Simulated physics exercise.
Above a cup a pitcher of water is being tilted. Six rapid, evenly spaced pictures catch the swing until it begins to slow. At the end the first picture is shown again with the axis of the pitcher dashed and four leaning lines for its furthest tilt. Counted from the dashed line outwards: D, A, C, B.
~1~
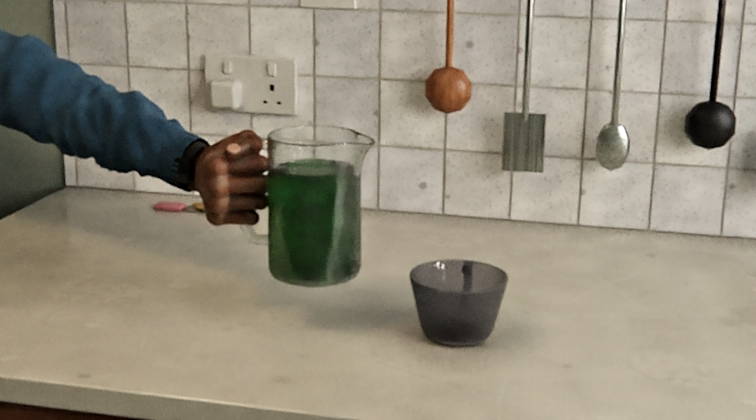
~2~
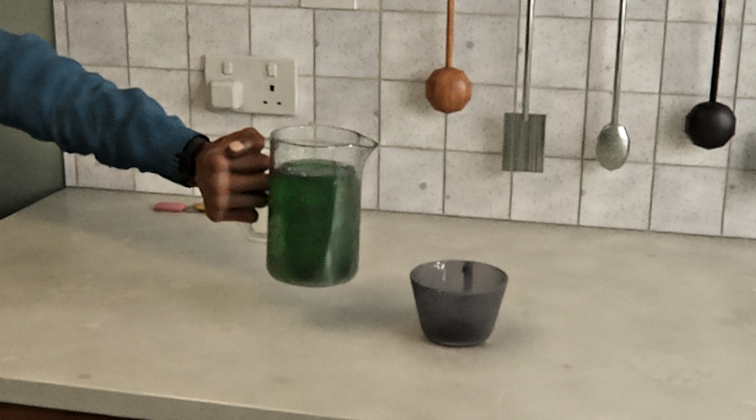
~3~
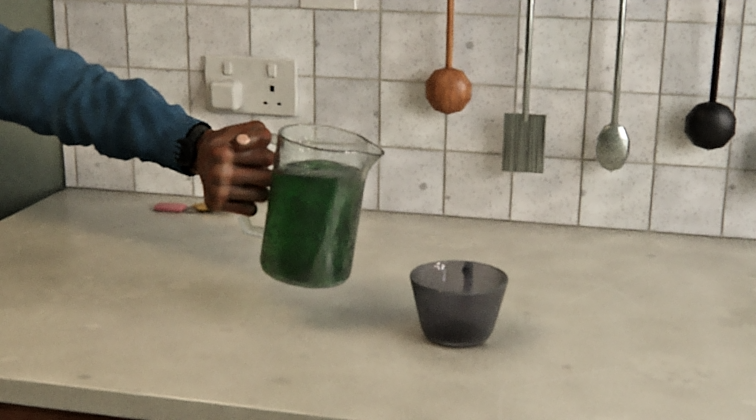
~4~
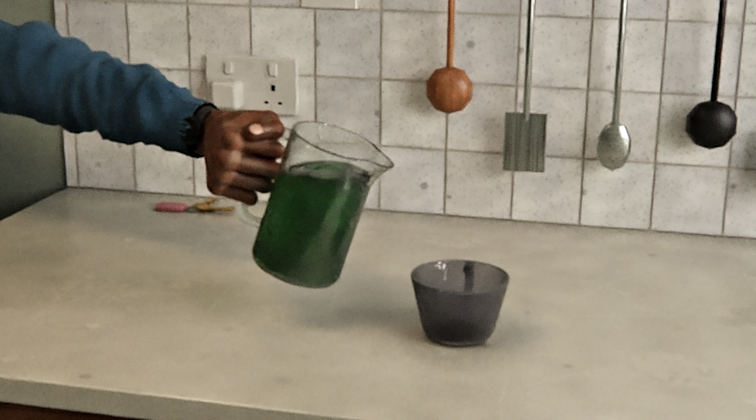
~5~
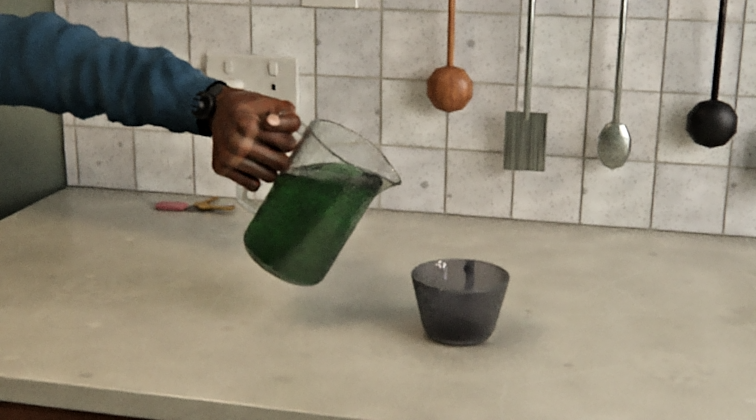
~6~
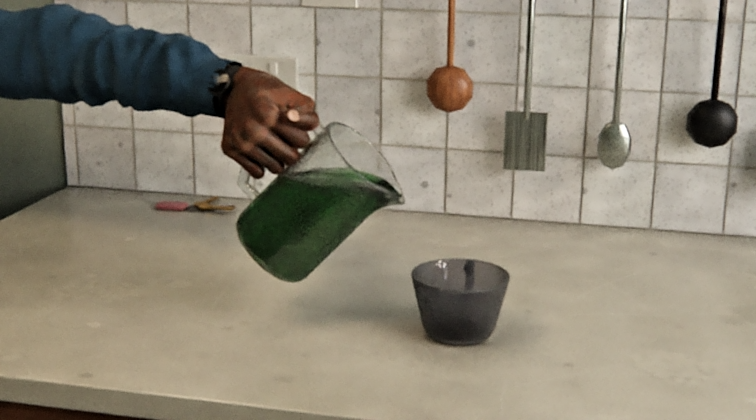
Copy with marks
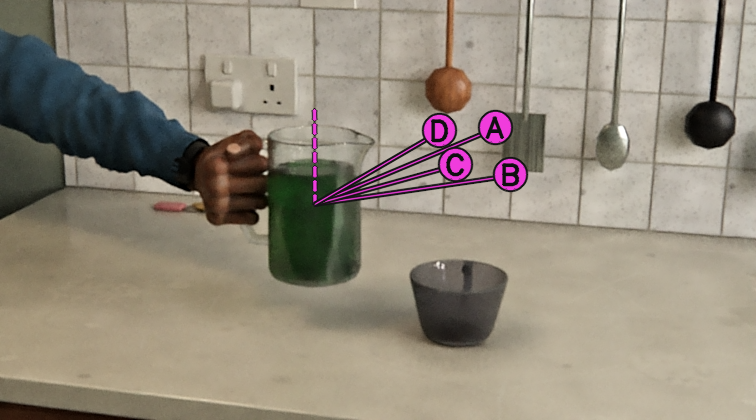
A hand in a blue sleeve with a dark wristband tilts a clear pitcher of green liquid above a pale kitchen counter, seen from the front and slightly above by a still camera. A dark grey cup sits to the right, with utensils hanging against white tiles behind. The pitcher starts upright, then leans steadily rightward, its liquid shifting toward the lip while none leaves.
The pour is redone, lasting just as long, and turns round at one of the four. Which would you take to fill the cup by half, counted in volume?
The best mark is A.
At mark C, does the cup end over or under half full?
Over.
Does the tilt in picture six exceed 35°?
Yes.
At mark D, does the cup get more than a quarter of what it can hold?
Yes.
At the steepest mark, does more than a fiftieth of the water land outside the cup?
Yes, it does.
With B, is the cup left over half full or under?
Over.
On the marked copy, A at (480, 134); B at (494, 178); C at (439, 169); D at (425, 140).
For mark A, the cup ends with about 52 % of what it can hold.
For mark B, the cup ends with about 80 % of what it can hold; 11 % of the water is spilt.
For mark C, the cup ends with about 70 % of what it can hold; 4 % of the water is spilt.
For mark D, the cup ends with about 33 % of what it can hold.
